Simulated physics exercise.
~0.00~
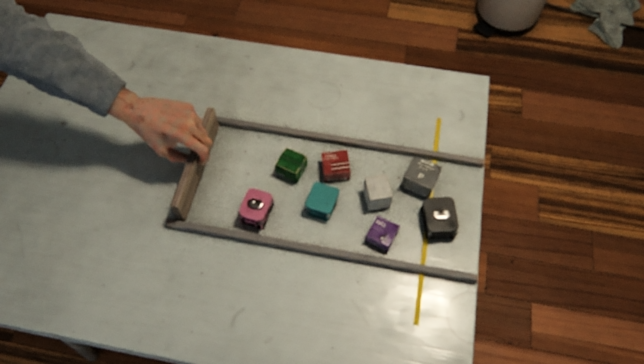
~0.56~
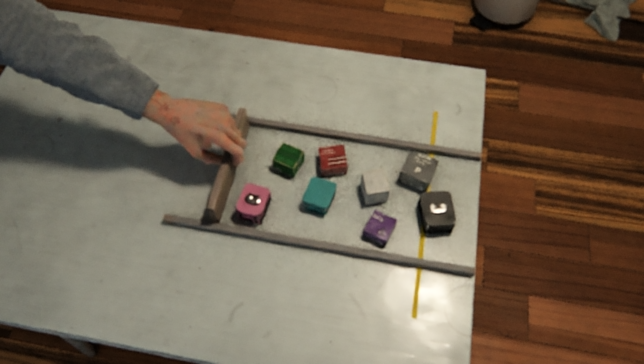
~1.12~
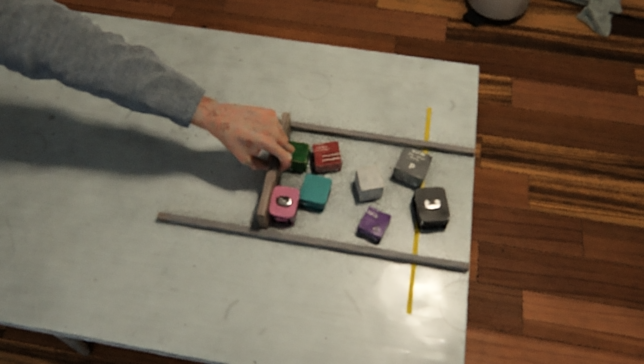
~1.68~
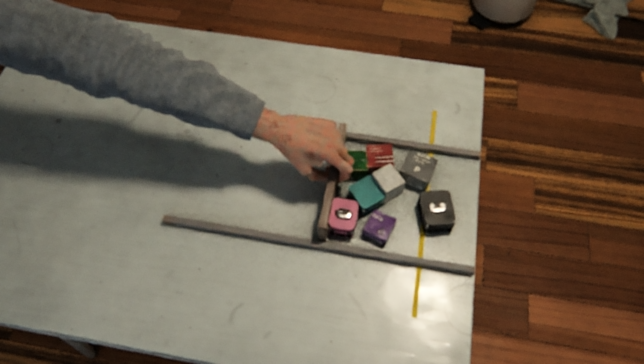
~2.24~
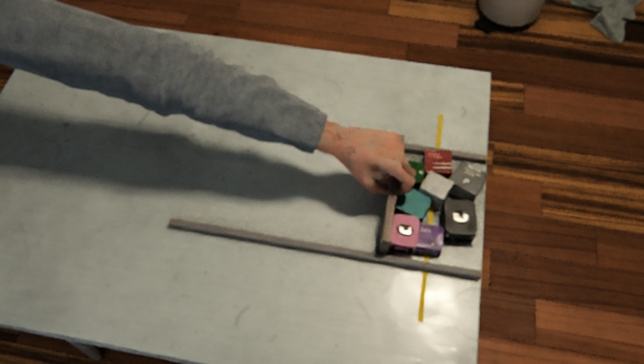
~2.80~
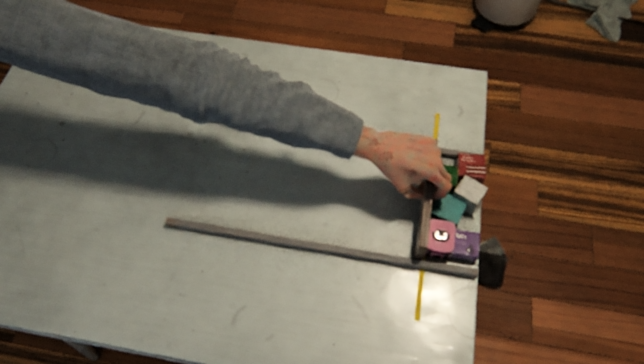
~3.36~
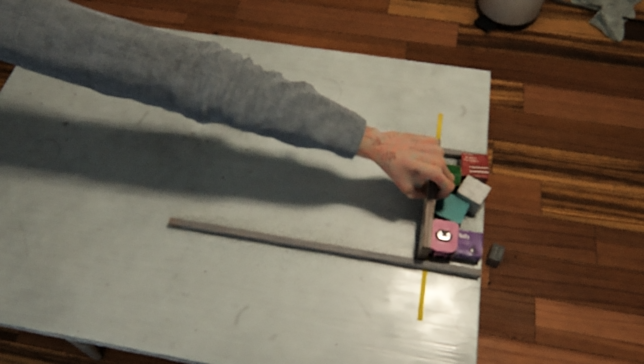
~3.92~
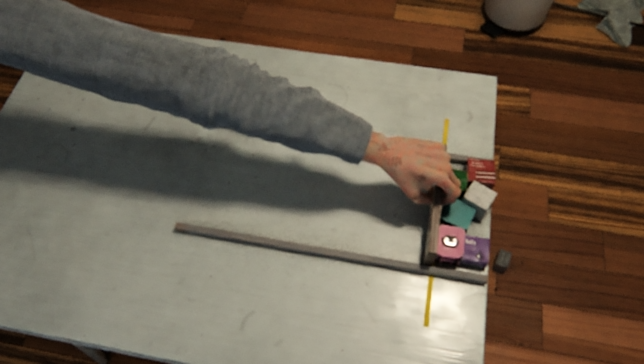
On a pale tabletop, a hand slides a board right, pushing small boxes together until two fall off.
